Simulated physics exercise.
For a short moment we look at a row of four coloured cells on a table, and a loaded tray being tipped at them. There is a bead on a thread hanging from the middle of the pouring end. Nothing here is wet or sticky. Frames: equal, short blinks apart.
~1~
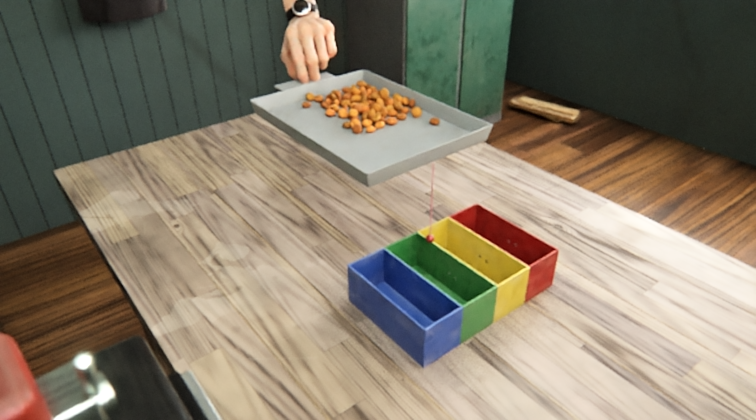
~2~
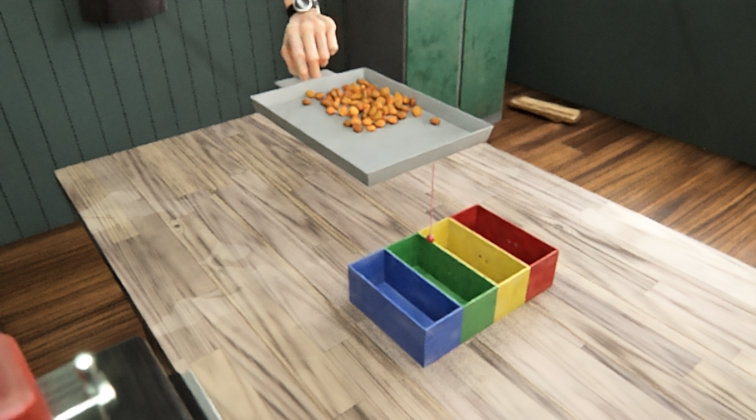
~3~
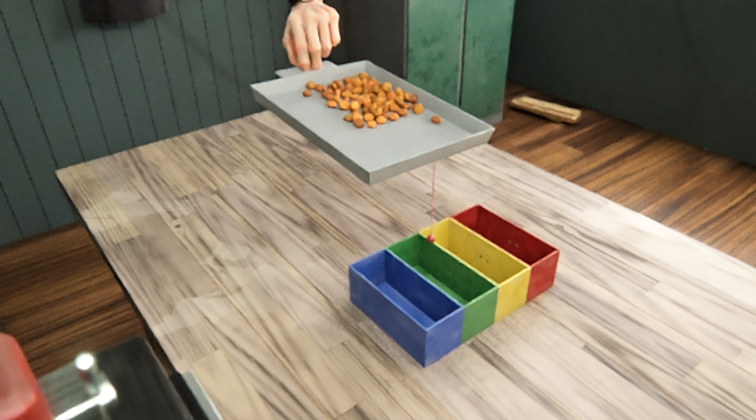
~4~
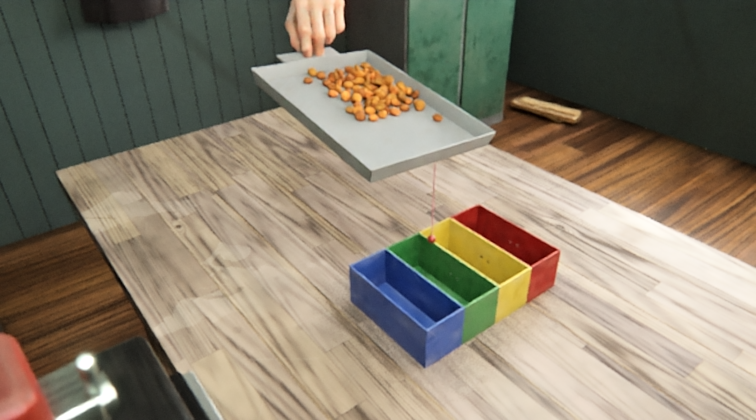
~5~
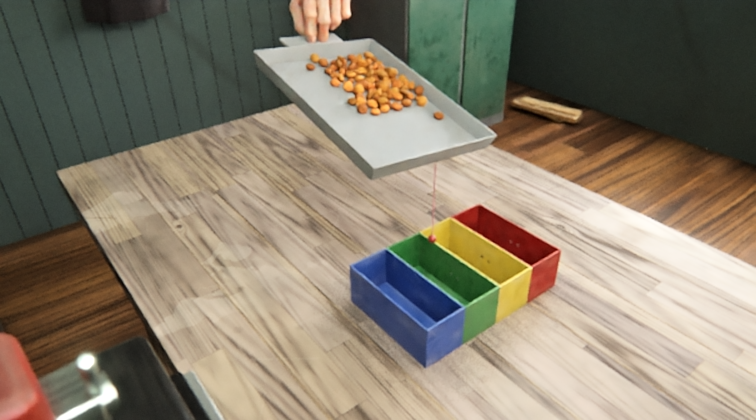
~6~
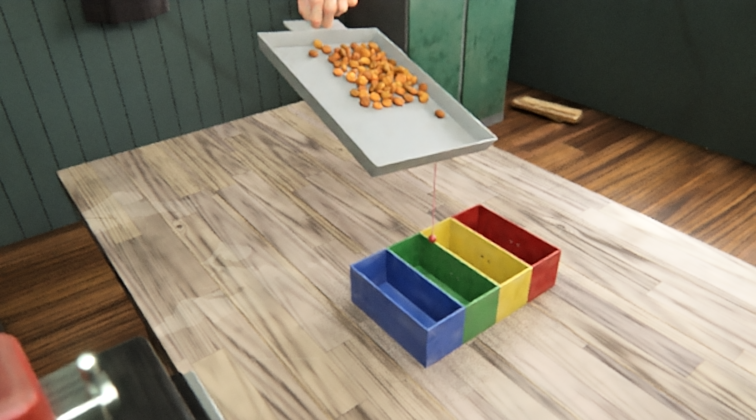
A gray tray loaded with brown kibble was tilted gradually by a hand at its far end, which rose while the pieces stayed bunched together above a row of blue, green, yellow and red cells.
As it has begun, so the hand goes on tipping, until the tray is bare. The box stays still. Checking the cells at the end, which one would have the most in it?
The red cell would have the most in it.
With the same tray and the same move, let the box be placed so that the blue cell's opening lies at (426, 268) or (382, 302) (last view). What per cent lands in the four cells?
Result: 100 % and 60 %.
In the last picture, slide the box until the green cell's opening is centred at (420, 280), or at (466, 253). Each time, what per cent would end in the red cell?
You'd get near 60 per cent and afterwards near 10 per cent.
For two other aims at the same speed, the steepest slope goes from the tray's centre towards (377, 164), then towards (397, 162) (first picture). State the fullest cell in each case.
The blue cell, then that blue cell.
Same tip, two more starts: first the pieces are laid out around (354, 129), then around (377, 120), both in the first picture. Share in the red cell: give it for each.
Roughly 60 per cent, then roughly 70 per cent.
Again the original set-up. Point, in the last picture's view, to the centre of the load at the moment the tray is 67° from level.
I'd put the middle of the pieces at roughly (470, 137).
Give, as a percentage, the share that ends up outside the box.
My guess is about 0 percent.
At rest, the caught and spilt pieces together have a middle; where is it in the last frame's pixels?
Last view, centre at rest - approx. (502, 267).
Soon after the last picture, tray tipped steeply; most on the tray; a small part falling or outside the box.
A little later, tray tipped past a quarter turn; a small part on the tray; about half in the red cell; about a quarter in the yellow cell; a stray few in the green cell; about a quarter falling or outside the box.
Later still, tray tipped past a quarter turn; about two thirds in the red cell; about a quarter in the yellow cell; a stray few in the green cell; a small part falling or outside the box.
At rest, tray tipped past a quarter turn; about two thirds in the red cell; about a quarter in the yellow cell; a stray few in the green cell; none in the blue cell; a small part outside the box.
